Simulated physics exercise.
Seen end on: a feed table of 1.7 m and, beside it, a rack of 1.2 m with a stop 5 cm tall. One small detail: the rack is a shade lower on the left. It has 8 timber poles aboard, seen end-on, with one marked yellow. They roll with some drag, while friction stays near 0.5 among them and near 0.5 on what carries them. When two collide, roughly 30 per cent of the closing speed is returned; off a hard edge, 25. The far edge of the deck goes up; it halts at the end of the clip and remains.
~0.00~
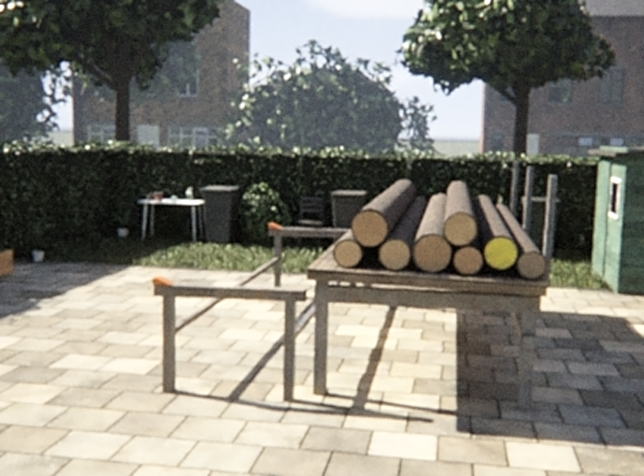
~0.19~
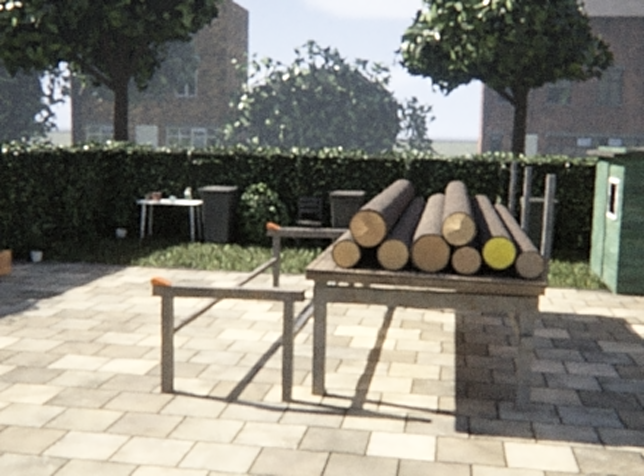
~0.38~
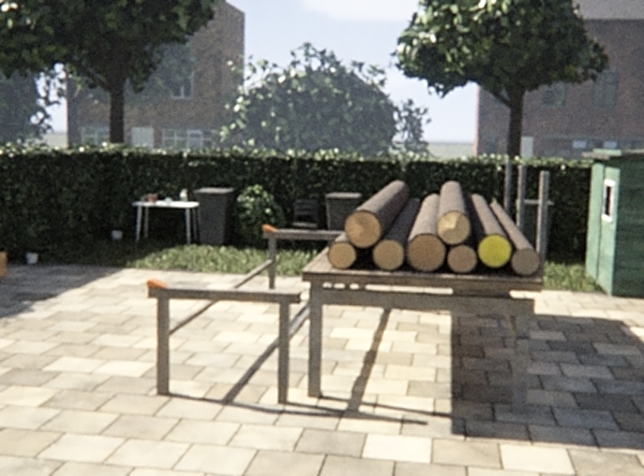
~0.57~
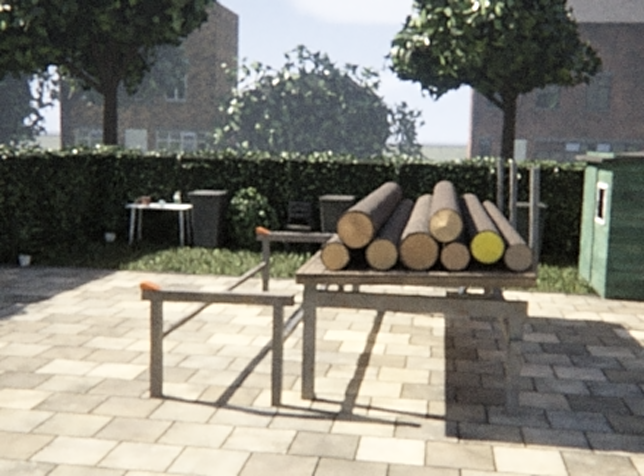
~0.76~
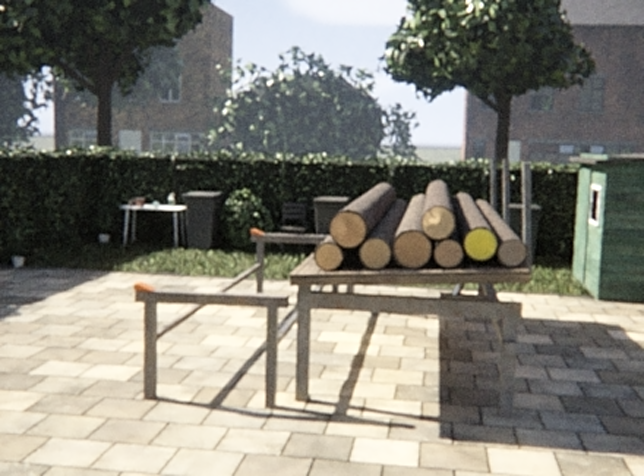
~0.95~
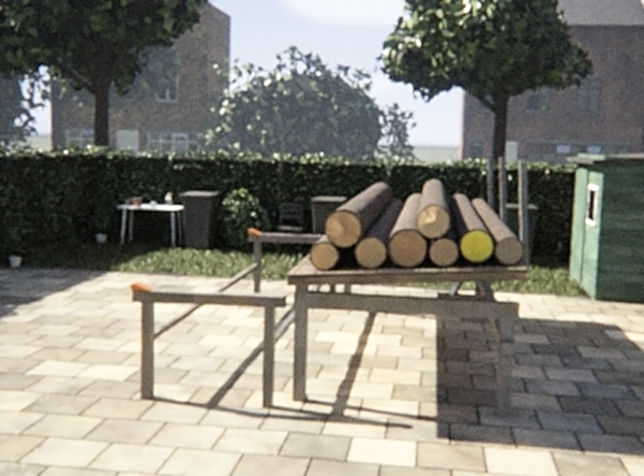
The footage shows a stack of logs, one with a yellow end, on a wooden table beside a lower rack in a paved yard. The view drifts slightly right as the tabletop's right side rises slightly, the logs staying bunched together.
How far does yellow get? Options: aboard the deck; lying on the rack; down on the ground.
It ends up aboard the deck.
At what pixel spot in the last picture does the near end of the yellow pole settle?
You'll find it at roughly (356, 253) in the final picture.
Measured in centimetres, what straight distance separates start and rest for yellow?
Yellow shifts by 90.
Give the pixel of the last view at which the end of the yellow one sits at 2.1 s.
Roughly at (451, 250) in the last picture.
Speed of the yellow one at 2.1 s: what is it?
0.3 m/s, give or take.
By 2.1 s, yellow is on the deck, 120 cm from the hinge, rolling left; 0 of 8 over the stop.
By 3.5 s, yellow is on the deck, 70 cm from the hinge, rolling left; 0 of 8 over the stop.
By 5.2 s, yellow is on the deck, 50 cm from the hinge; 0 of 8 over the stop.
Finally (7.1 s), yellow is on the deck, 50 cm from the hinge; 0 of 8 over the stop.
